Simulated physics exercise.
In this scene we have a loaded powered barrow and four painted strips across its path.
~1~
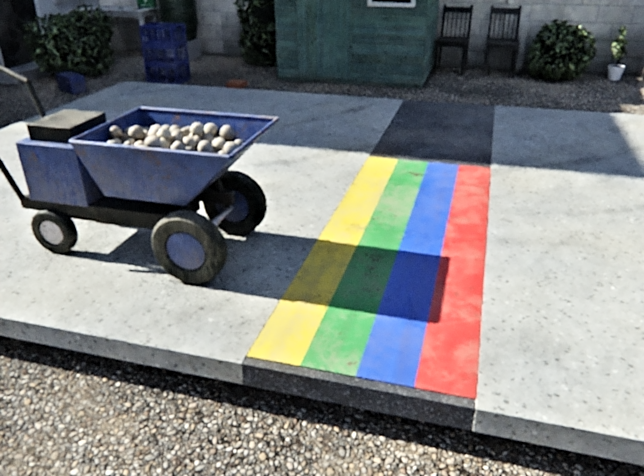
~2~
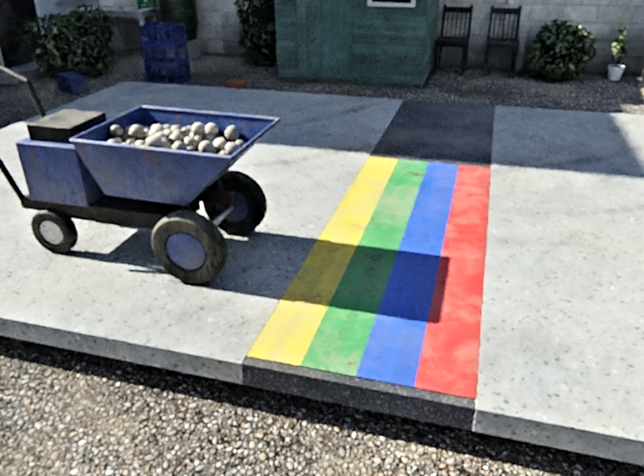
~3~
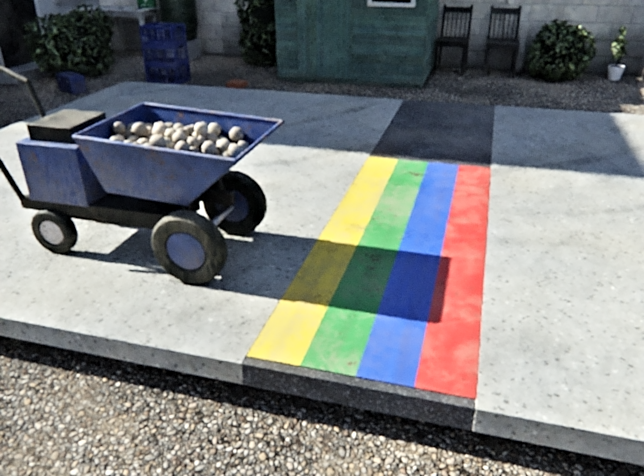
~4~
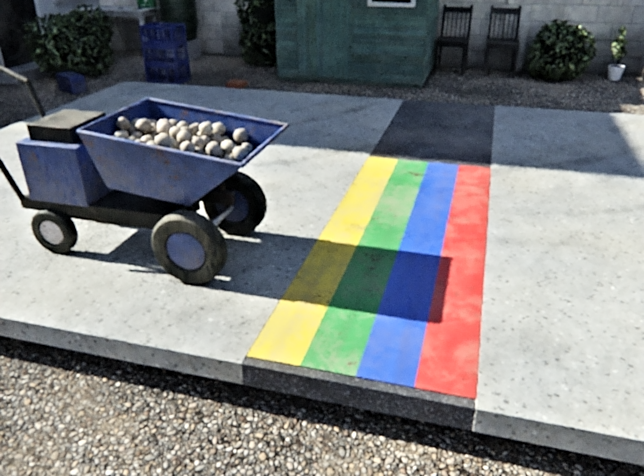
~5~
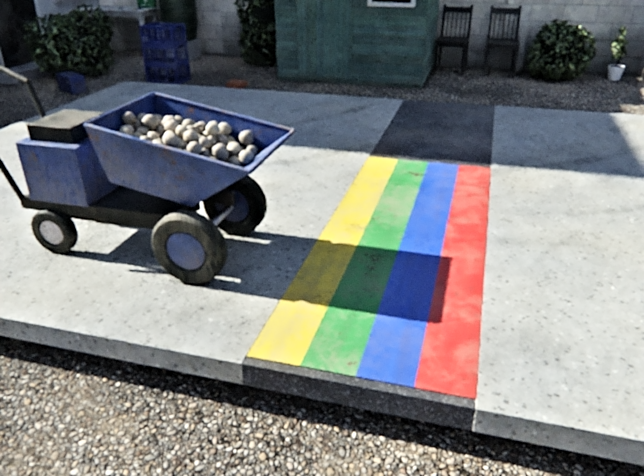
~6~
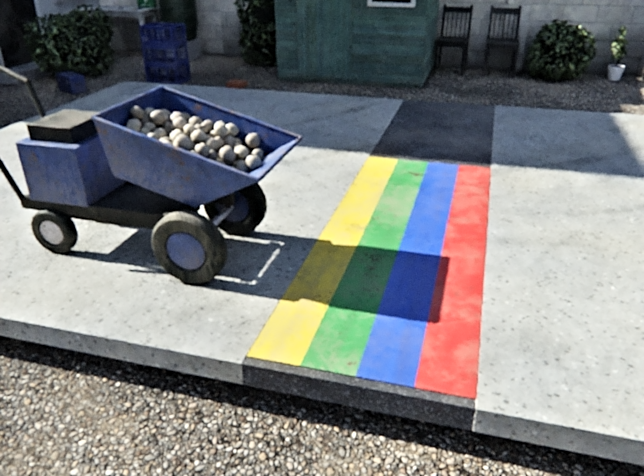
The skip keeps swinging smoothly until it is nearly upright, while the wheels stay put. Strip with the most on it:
Green strip.
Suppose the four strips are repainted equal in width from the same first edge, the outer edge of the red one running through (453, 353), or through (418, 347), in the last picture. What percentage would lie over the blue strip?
I'd put it at some 20 % for the first and some 20 % for the second.
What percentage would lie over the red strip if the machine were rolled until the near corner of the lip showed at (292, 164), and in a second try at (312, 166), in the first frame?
First spot 20 per cent, second spot 30 per cent.
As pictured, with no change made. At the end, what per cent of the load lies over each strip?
Yellow strip = 15 %; green strip = 30 %; blue strip = 15 %; red strip = 5 %.
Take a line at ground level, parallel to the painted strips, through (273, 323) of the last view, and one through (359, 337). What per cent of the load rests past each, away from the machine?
That's 70 in a hundred for the first and 30 in a hundred for the second.
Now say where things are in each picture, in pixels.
In the first frame, lip of the skip near (230, 158), level; top of the load near (176, 139), river pebbles; yellow strip near (294, 322); green strip near (344, 330); blue strip near (396, 339); red strip near (451, 348).
In the second frame, lip of the skip near (232, 159), level; top of the load near (169, 136).
In the third frame, lip of the skip near (236, 161), tipped barely; top of the load near (161, 144).
In the fourth frame, lip of the skip near (242, 166), tipped a little; top of the load near (165, 142).
In the fifth frame, lip of the skip near (250, 172), tipped a little; top of the load near (152, 139).
In the sixth frame, lip of the skip near (258, 180), tipped clearly; top of the load near (159, 135); yellow strip near (294, 322); green strip near (344, 330); blue strip near (396, 339); red strip near (451, 348).
Shortly afterwards, skip tipped steeply; the whole lot in the skip.
Next, skip tipped right over; near two thirds in the skip; near a quarter over the yellow strip; a little over the green strip.
Some moments later, skip tipped right over; near a quarter in the skip; a little over the yellow strip; near a third over the green strip; a little over the blue strip; a little over the red strip; only a few off the paint.
In the end, skip tipped right over; near a quarter in the skip; a little over the yellow strip; near a third over the green strip; a little over the blue strip; a little over the red strip; only a few off the paint.
